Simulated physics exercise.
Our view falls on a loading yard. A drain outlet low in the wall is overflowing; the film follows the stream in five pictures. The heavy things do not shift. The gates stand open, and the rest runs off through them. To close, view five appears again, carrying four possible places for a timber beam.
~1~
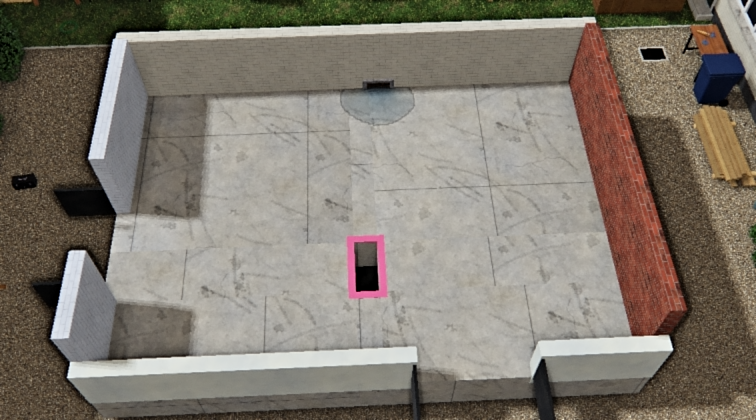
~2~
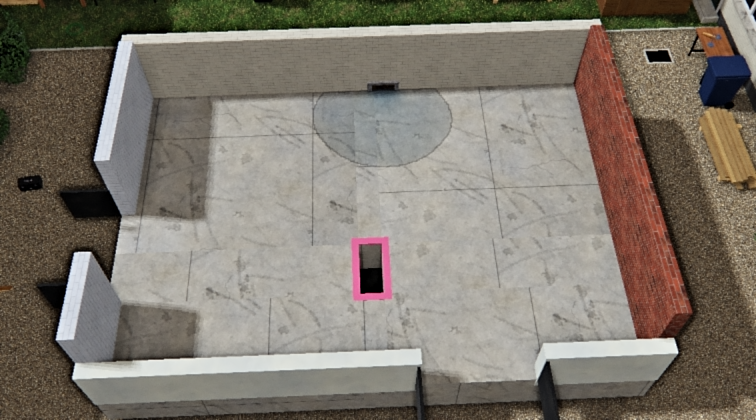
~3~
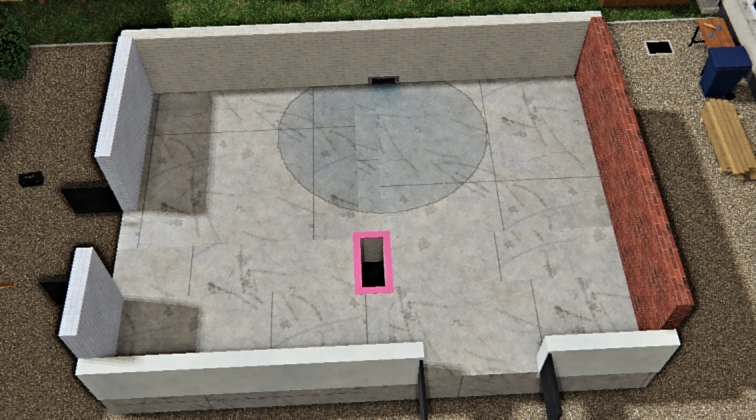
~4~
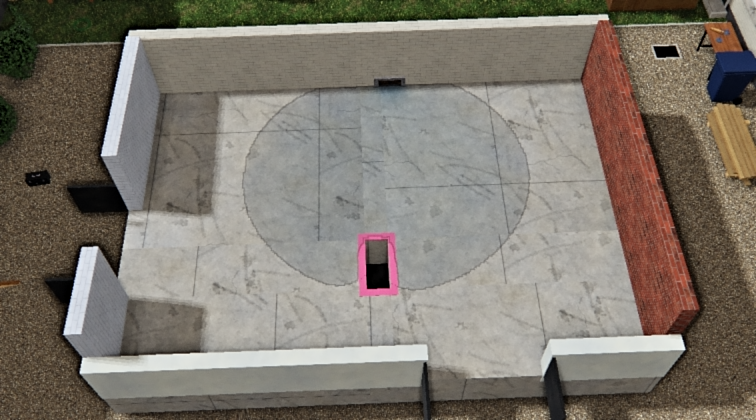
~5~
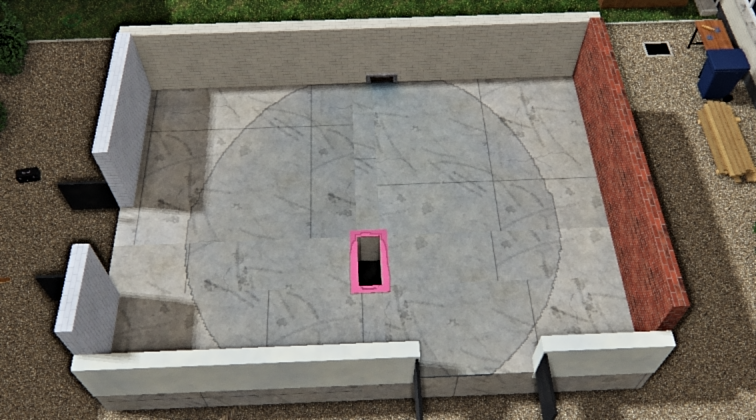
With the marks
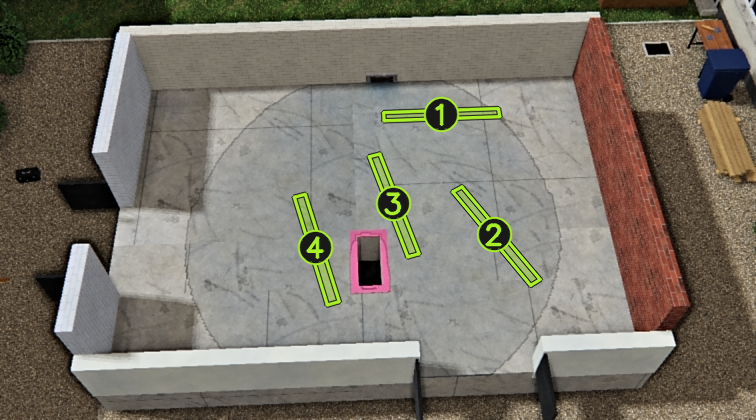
In a walled yard, water spreads from the far wall and surrounds the pink-edged gully.
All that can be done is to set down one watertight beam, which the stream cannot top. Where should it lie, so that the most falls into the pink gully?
The best position is 4.
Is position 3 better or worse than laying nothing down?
Worse.
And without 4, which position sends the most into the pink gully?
That would be 2.
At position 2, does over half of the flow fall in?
No, it does not.
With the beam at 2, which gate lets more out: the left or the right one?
More leaves on the right.
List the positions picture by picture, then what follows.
Outfall at (378, 84); pink gully at (367, 266); open gate at (124, 255); open gate at (472, 365); water covers 2 % of the ground and shows as far out as (356, 115); pink gully still dry.
Water covers 8 % of the ground and shows as far out as (402, 161); pink gully still dry.
Water covers 18 % of the ground and shows as far out as (428, 203); pink gully still dry.
Water covers 34 % of the ground and shows as far out as (309, 273); pink gully taking water.
Water covers 57 % of the ground and shows as far out as (236, 329); pink gully taking water.
On the marked copy, 1 from (383, 116) to (499, 112); 2 from (457, 189) to (535, 282); 3 from (374, 155) to (413, 255); 4 from (299, 195) to (333, 303).
Choosing 1, about 16 % of the stream runs into the pink gully, about 80 % out by the gates.
Choosing 2, about 25 % of the stream runs into the pink gully, about 70 % out by the gates.
Choosing 3, about 15 % of the stream runs into the pink gully, about 80 % out by the gates.
Choosing 4, about 32 % of the stream runs into the pink gully, about 61 % out by the gates.
